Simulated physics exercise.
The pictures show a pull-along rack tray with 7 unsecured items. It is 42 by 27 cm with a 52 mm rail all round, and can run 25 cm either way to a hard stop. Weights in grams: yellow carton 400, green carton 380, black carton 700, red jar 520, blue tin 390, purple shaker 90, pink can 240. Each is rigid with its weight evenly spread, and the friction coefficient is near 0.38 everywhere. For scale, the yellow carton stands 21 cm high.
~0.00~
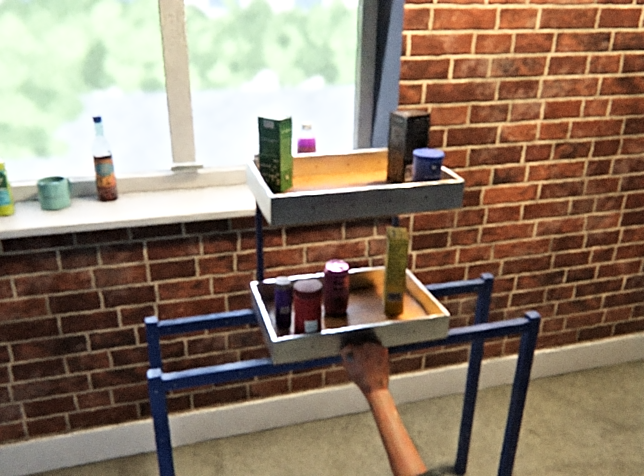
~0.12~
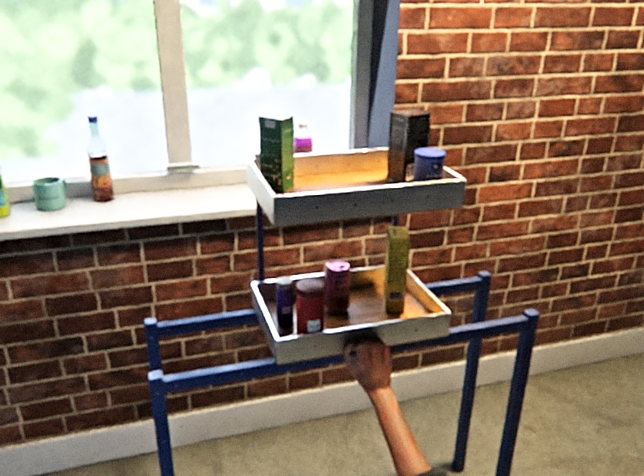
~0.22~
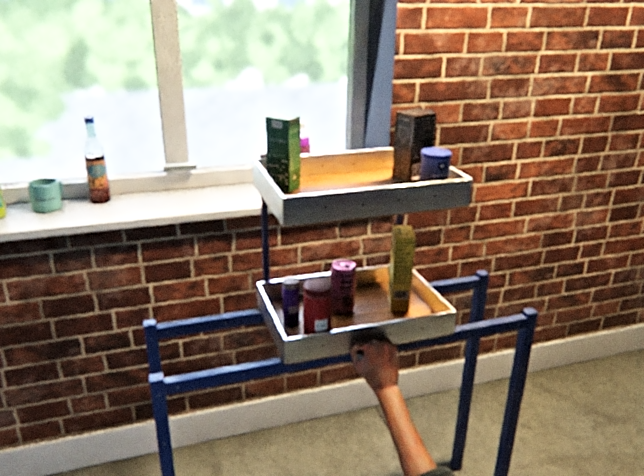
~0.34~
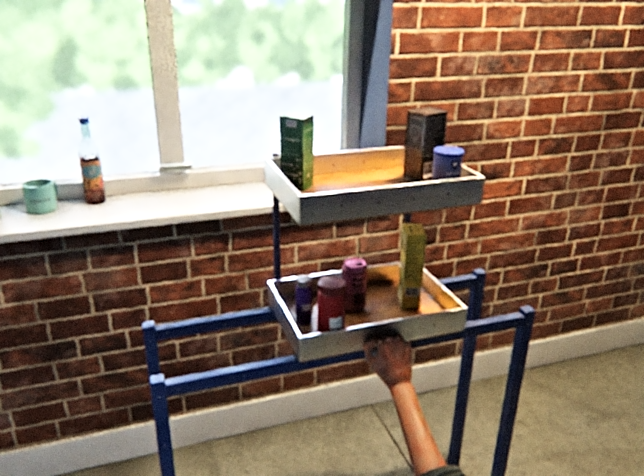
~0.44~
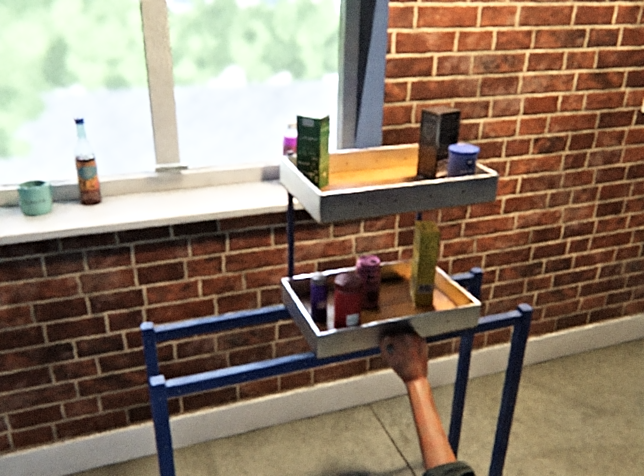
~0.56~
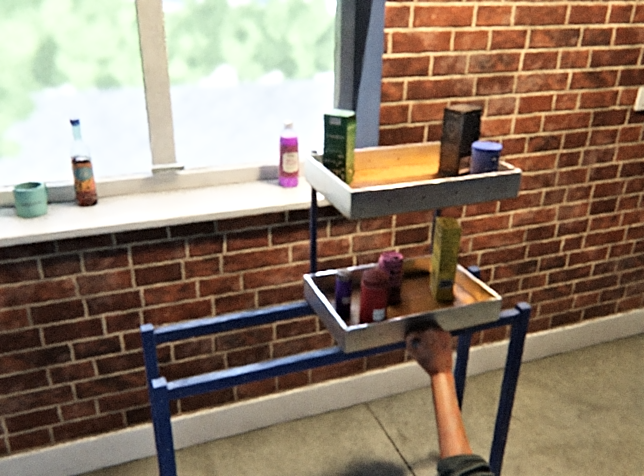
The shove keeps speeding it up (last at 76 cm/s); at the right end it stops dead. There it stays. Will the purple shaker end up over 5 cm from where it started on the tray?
The purple shaker leaves its spot.
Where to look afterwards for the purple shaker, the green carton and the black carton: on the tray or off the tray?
The purple shaker is still on the tray; the green carton is still on the tray; the black carton is still on the tray.
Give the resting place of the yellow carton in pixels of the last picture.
Around (523, 453).
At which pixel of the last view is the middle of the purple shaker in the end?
Around (422, 302).
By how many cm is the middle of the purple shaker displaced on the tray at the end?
Some 13 cm.
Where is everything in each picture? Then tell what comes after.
Tray midway; purple shaker (283, 302); yellow carton (395, 271), in the first picture.
Tray midway; black carton (409, 147); red jar (310, 315), in the second picture.
Tray 2 cm right; blue tin (435, 173); pink can (343, 287), in the third picture.
Tray 5 cm right; yellow carton (411, 266); green carton (297, 152), in the fourth picture.
Tray 10 cm right; black carton (438, 143); red jar (348, 309), in the fifth picture.
Tray 16 cm right; purple shaker (344, 293); blue tin (485, 166), in the sixth picture.
After 0.76 s, tray 25 cm right; purple shaker 7° off upright near (389, 284); yellow carton 7° off upright; green carton 3° off upright.
After 0.86 s, tray 25 cm right; purple shaker 37° off upright near (401, 283); yellow carton 31° off upright; green carton moved 7 cm.
After 1.16 s, tray 25 cm right; yellow carton now off the tray; purple shaker on its side near (420, 300); pink can moved 7 cm.
After 1.46 s, tray 25 cm right; purple shaker on its side near (422, 302); pink can moved 7 cm; red jar moved 7 cm.
In the end (1.6 s), off the tray, yellow carton; toppled on the tray, purple shaker; not toppled but over 5 cm from the start, green carton, red jar and pink can; the other 2 under 5 cm from the start. In the last view, purple shaker near (422, 302).
